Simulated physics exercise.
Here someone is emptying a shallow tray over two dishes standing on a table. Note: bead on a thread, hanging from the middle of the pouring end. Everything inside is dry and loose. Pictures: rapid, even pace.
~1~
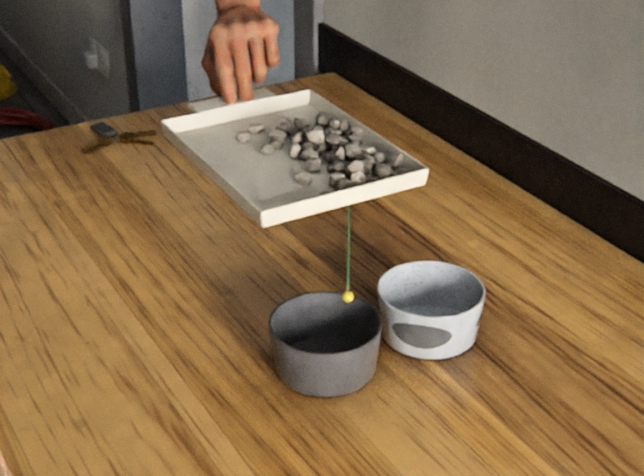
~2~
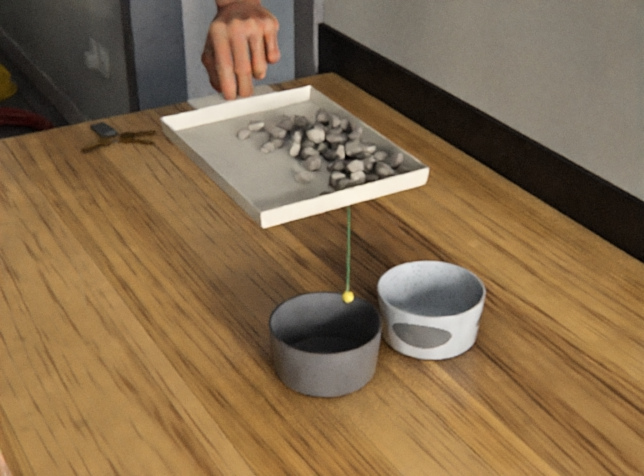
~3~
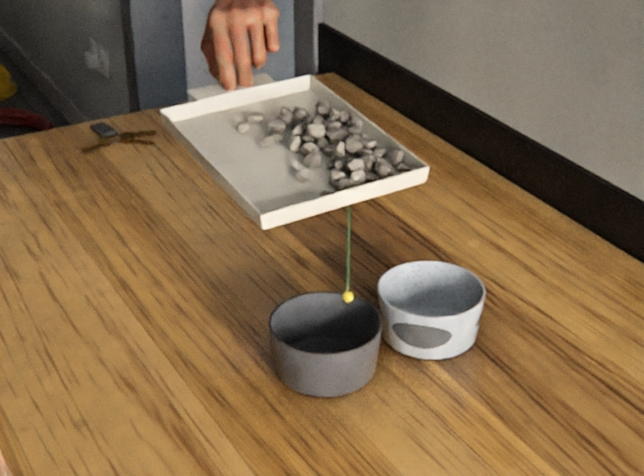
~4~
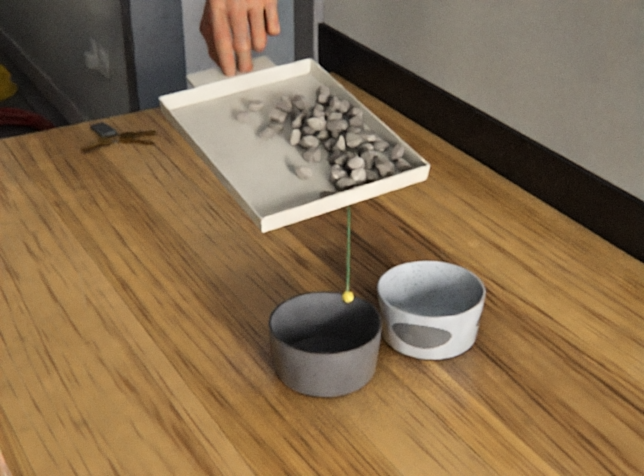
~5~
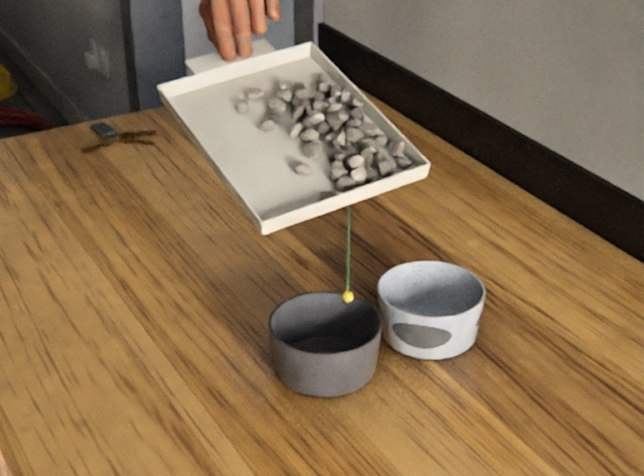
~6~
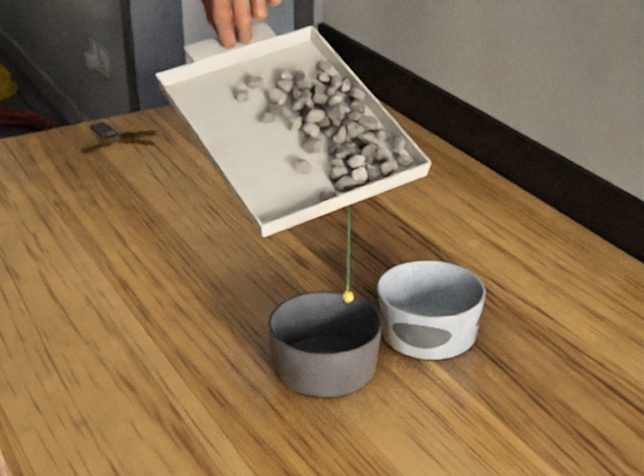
A hand steadily raises the back of a white tray of gravel above two bowls.
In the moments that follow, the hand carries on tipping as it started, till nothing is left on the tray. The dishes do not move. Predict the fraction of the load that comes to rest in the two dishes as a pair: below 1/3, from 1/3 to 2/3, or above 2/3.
Reaches a third but not past two thirds.
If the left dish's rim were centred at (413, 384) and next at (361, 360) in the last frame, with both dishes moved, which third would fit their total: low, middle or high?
Run 1 - less than a third; run 2 - in the middle band.
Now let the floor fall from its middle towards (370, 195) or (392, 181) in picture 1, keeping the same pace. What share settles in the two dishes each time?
Respectively 50 % and 90 %.
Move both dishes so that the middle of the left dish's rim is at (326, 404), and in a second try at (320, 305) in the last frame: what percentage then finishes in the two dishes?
Trial 1 near 10 percent, trial 2 near 10 percent.
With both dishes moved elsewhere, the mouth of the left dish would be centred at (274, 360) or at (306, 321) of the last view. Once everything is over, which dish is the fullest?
With the first placement it's the one to the left, with the second it's the one to the left.
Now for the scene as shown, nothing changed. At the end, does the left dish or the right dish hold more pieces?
The victory goes to the left.
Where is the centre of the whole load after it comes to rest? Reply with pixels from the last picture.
Somewhere around (319, 379) in the last picture.
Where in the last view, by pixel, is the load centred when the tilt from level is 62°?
Close to (326, 177).
Shortly afterwards, tray tipped steeply; all but a few on the tray; only a few in the air.
Next, tray tipped right over; near a third on the tray; near a quarter in the left dish; near a quarter outside both; a little in the air.
Some moments later, tray tipped past a quarter turn; near half in the left dish; near half outside both.
In the end, tray tipped past a quarter turn; near half in the left dish; none at all in the right dish; near half outside both.
